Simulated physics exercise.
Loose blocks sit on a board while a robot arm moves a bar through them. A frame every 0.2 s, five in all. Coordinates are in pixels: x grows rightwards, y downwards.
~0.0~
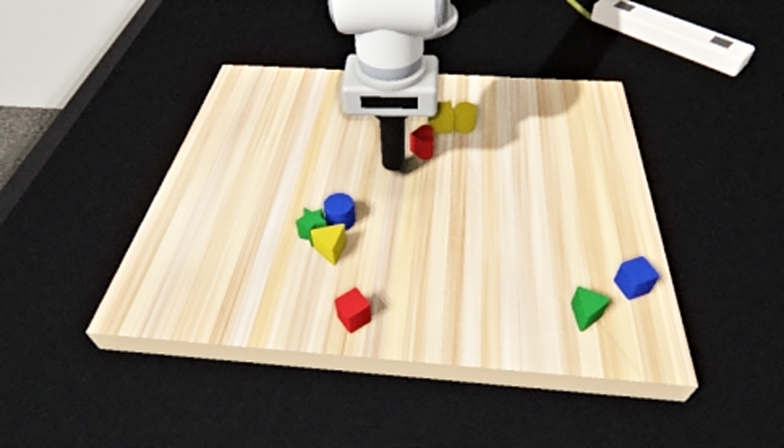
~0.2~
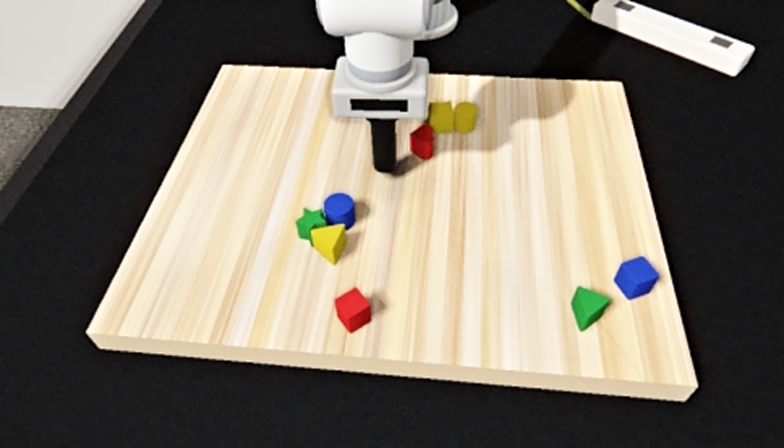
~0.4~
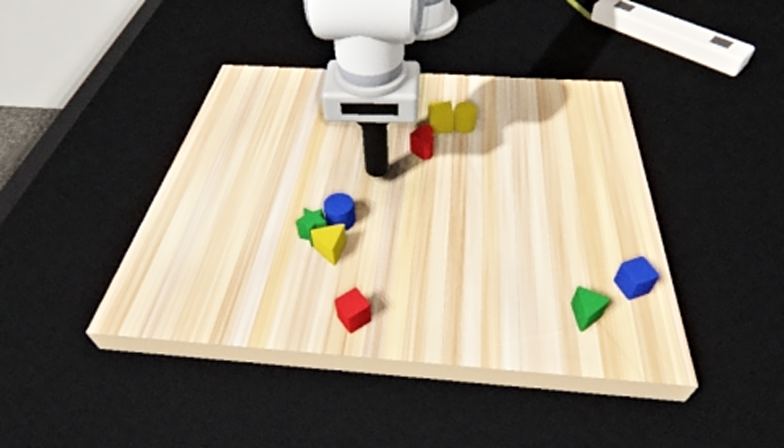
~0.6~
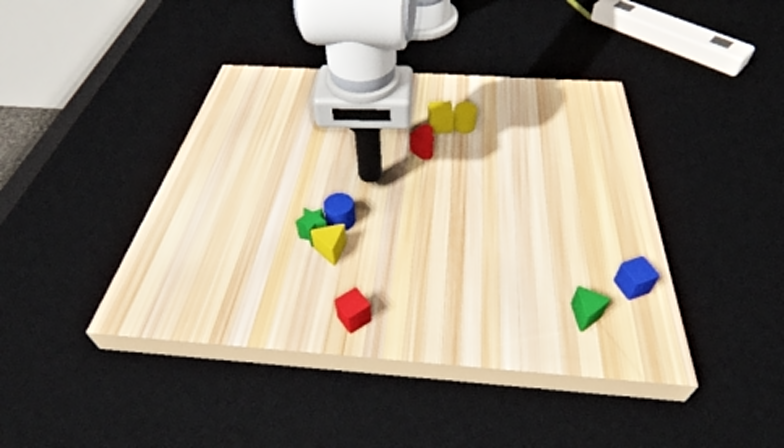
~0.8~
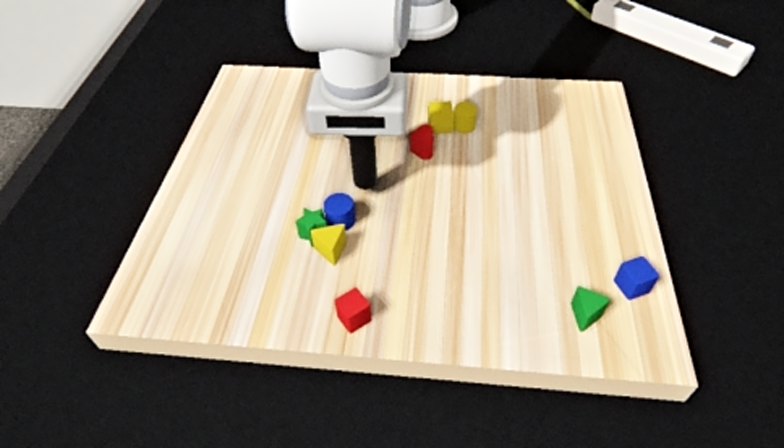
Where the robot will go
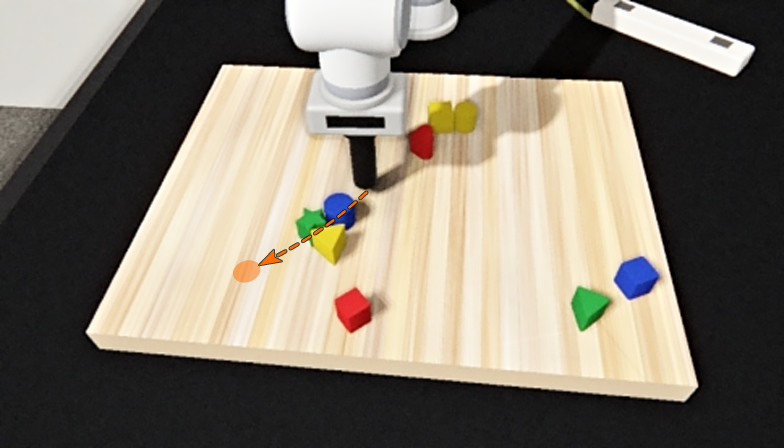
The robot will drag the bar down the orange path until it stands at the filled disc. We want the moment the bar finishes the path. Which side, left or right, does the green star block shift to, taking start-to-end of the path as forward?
That's a shift to the right.
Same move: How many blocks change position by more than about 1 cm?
At least three of them.
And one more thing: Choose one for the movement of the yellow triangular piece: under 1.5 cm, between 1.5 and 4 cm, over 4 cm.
Of the three bands, it's 1.5 to 4 cm.
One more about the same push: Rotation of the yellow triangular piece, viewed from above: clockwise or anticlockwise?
Short answer: Counterclockwise.
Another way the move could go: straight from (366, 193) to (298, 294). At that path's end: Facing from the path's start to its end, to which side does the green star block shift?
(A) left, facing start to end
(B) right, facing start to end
Choice B: Right, facing start to end.
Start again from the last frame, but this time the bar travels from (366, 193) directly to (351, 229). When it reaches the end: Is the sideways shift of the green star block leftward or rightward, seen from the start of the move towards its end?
The shift goes right.
Drawn move, from (366, 193) via (314, 234), ending at (247, 271).
On the path given first. One third of the way, bar at (331, 210); green star block at (293, 227); yellow triangular piece at (328, 243); blue cylinder at (321, 224).
Two thirds of the way, bar at (291, 237); green star block at (267, 241), turned 50° clockwise; yellow triangular piece at (328, 255), turned 35° anticlockwise; blue cylinder at (299, 250).
At the end, bar at (243, 261); green star block at (217, 267), turned 50° clockwise; yellow triangular piece at (328, 255), turned 35° anticlockwise; blue cylinder at (297, 252).
